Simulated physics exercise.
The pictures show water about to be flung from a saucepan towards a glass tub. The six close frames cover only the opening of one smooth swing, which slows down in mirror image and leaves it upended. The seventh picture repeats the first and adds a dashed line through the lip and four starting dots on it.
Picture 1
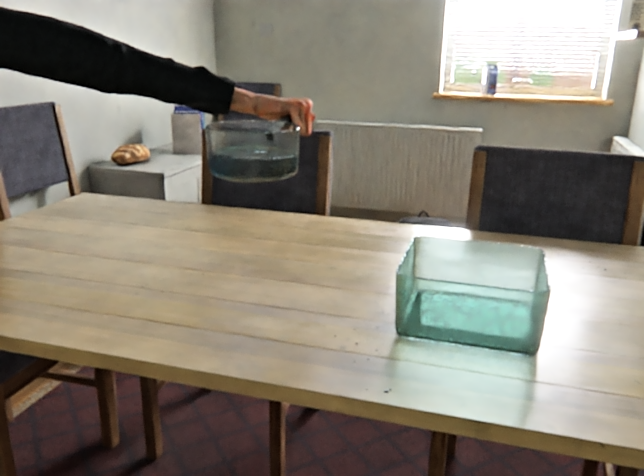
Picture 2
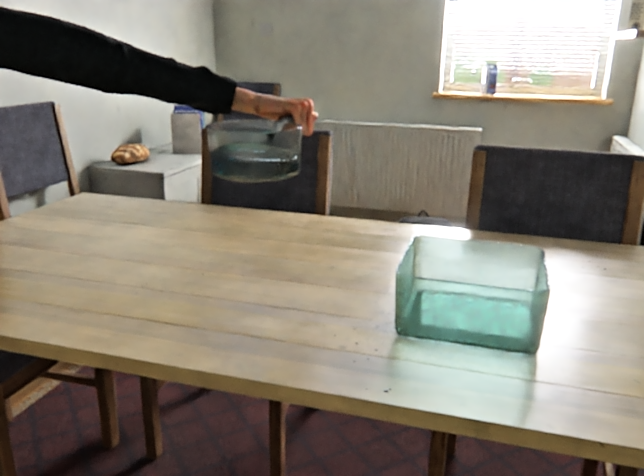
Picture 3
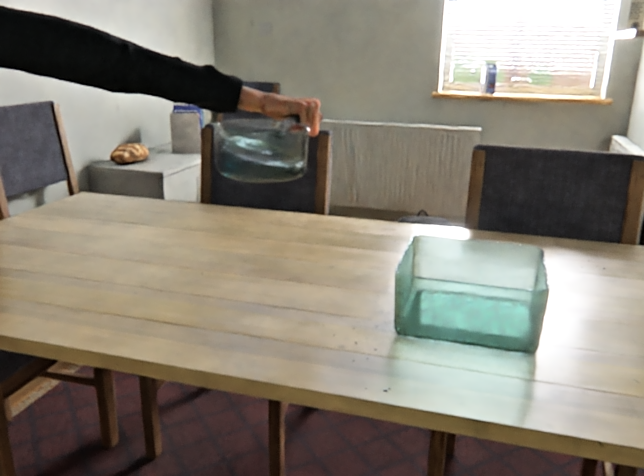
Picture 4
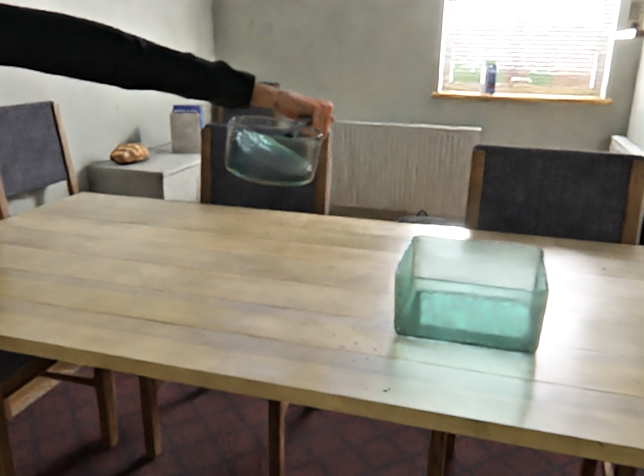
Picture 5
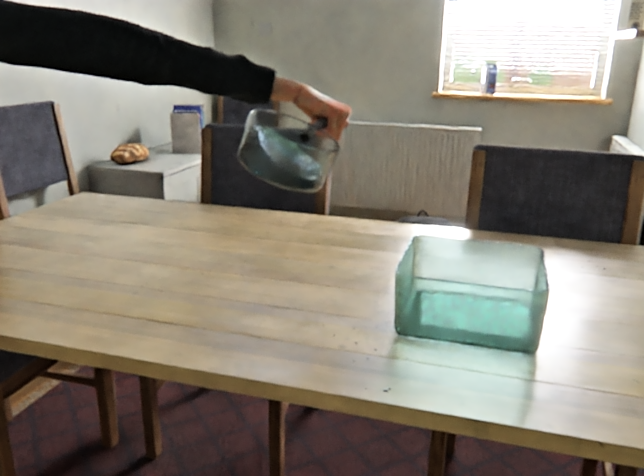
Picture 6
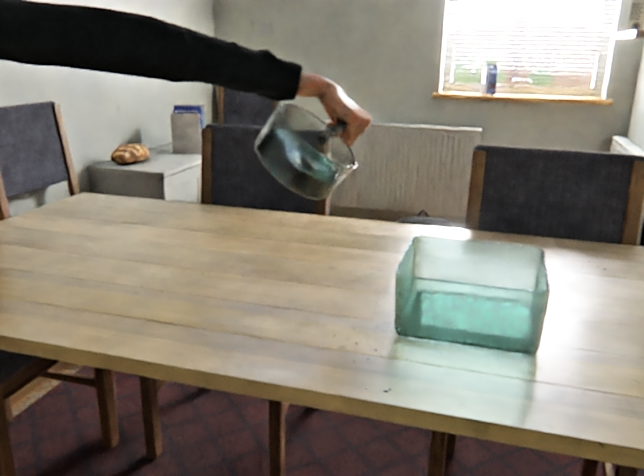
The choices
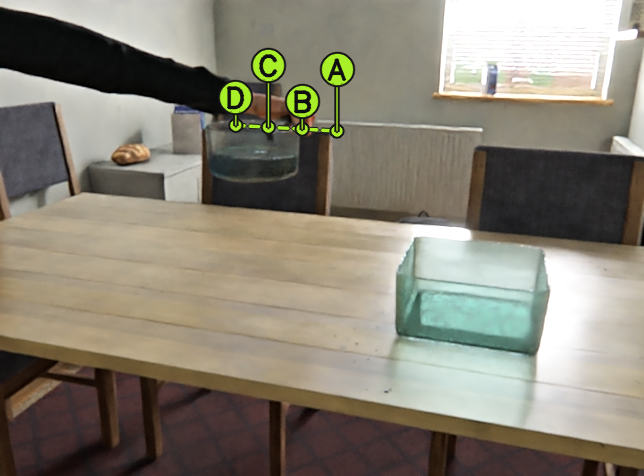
An arm in a black sleeve reaches in from the left, holding a clear glass saucepan of water above a pale wooden table, seen from slightly above in a grey-walled room. A greenish glass tub sits on the right of the table, with dark chairs, a radiator and a bright window behind. The hand shifts the pan a little right, then tilts it steadily rightward, while the camera stays still.
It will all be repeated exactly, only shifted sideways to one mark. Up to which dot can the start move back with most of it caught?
Choose C.
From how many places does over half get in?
Three of the four.
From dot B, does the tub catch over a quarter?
Yes, it does.
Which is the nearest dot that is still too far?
Here it is dot D.
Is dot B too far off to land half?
No.
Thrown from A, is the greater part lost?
No, that is safe.
In lime, A at (337, 131); B at (302, 129); C at (268, 127); D at (235, 125).
With A, about 88 % lands in the tub, 5 % falls short and 7 % goes beside or beyond.
With B, about 83 % lands in the tub, 12 % falls short and 5 % goes beside or beyond.
With C, about 66 % lands in the tub, 16 % falls short and 18 % goes beside or beyond.
With D, about 27 % lands in the tub, 65 % falls short and 8 % goes beside or beyond.
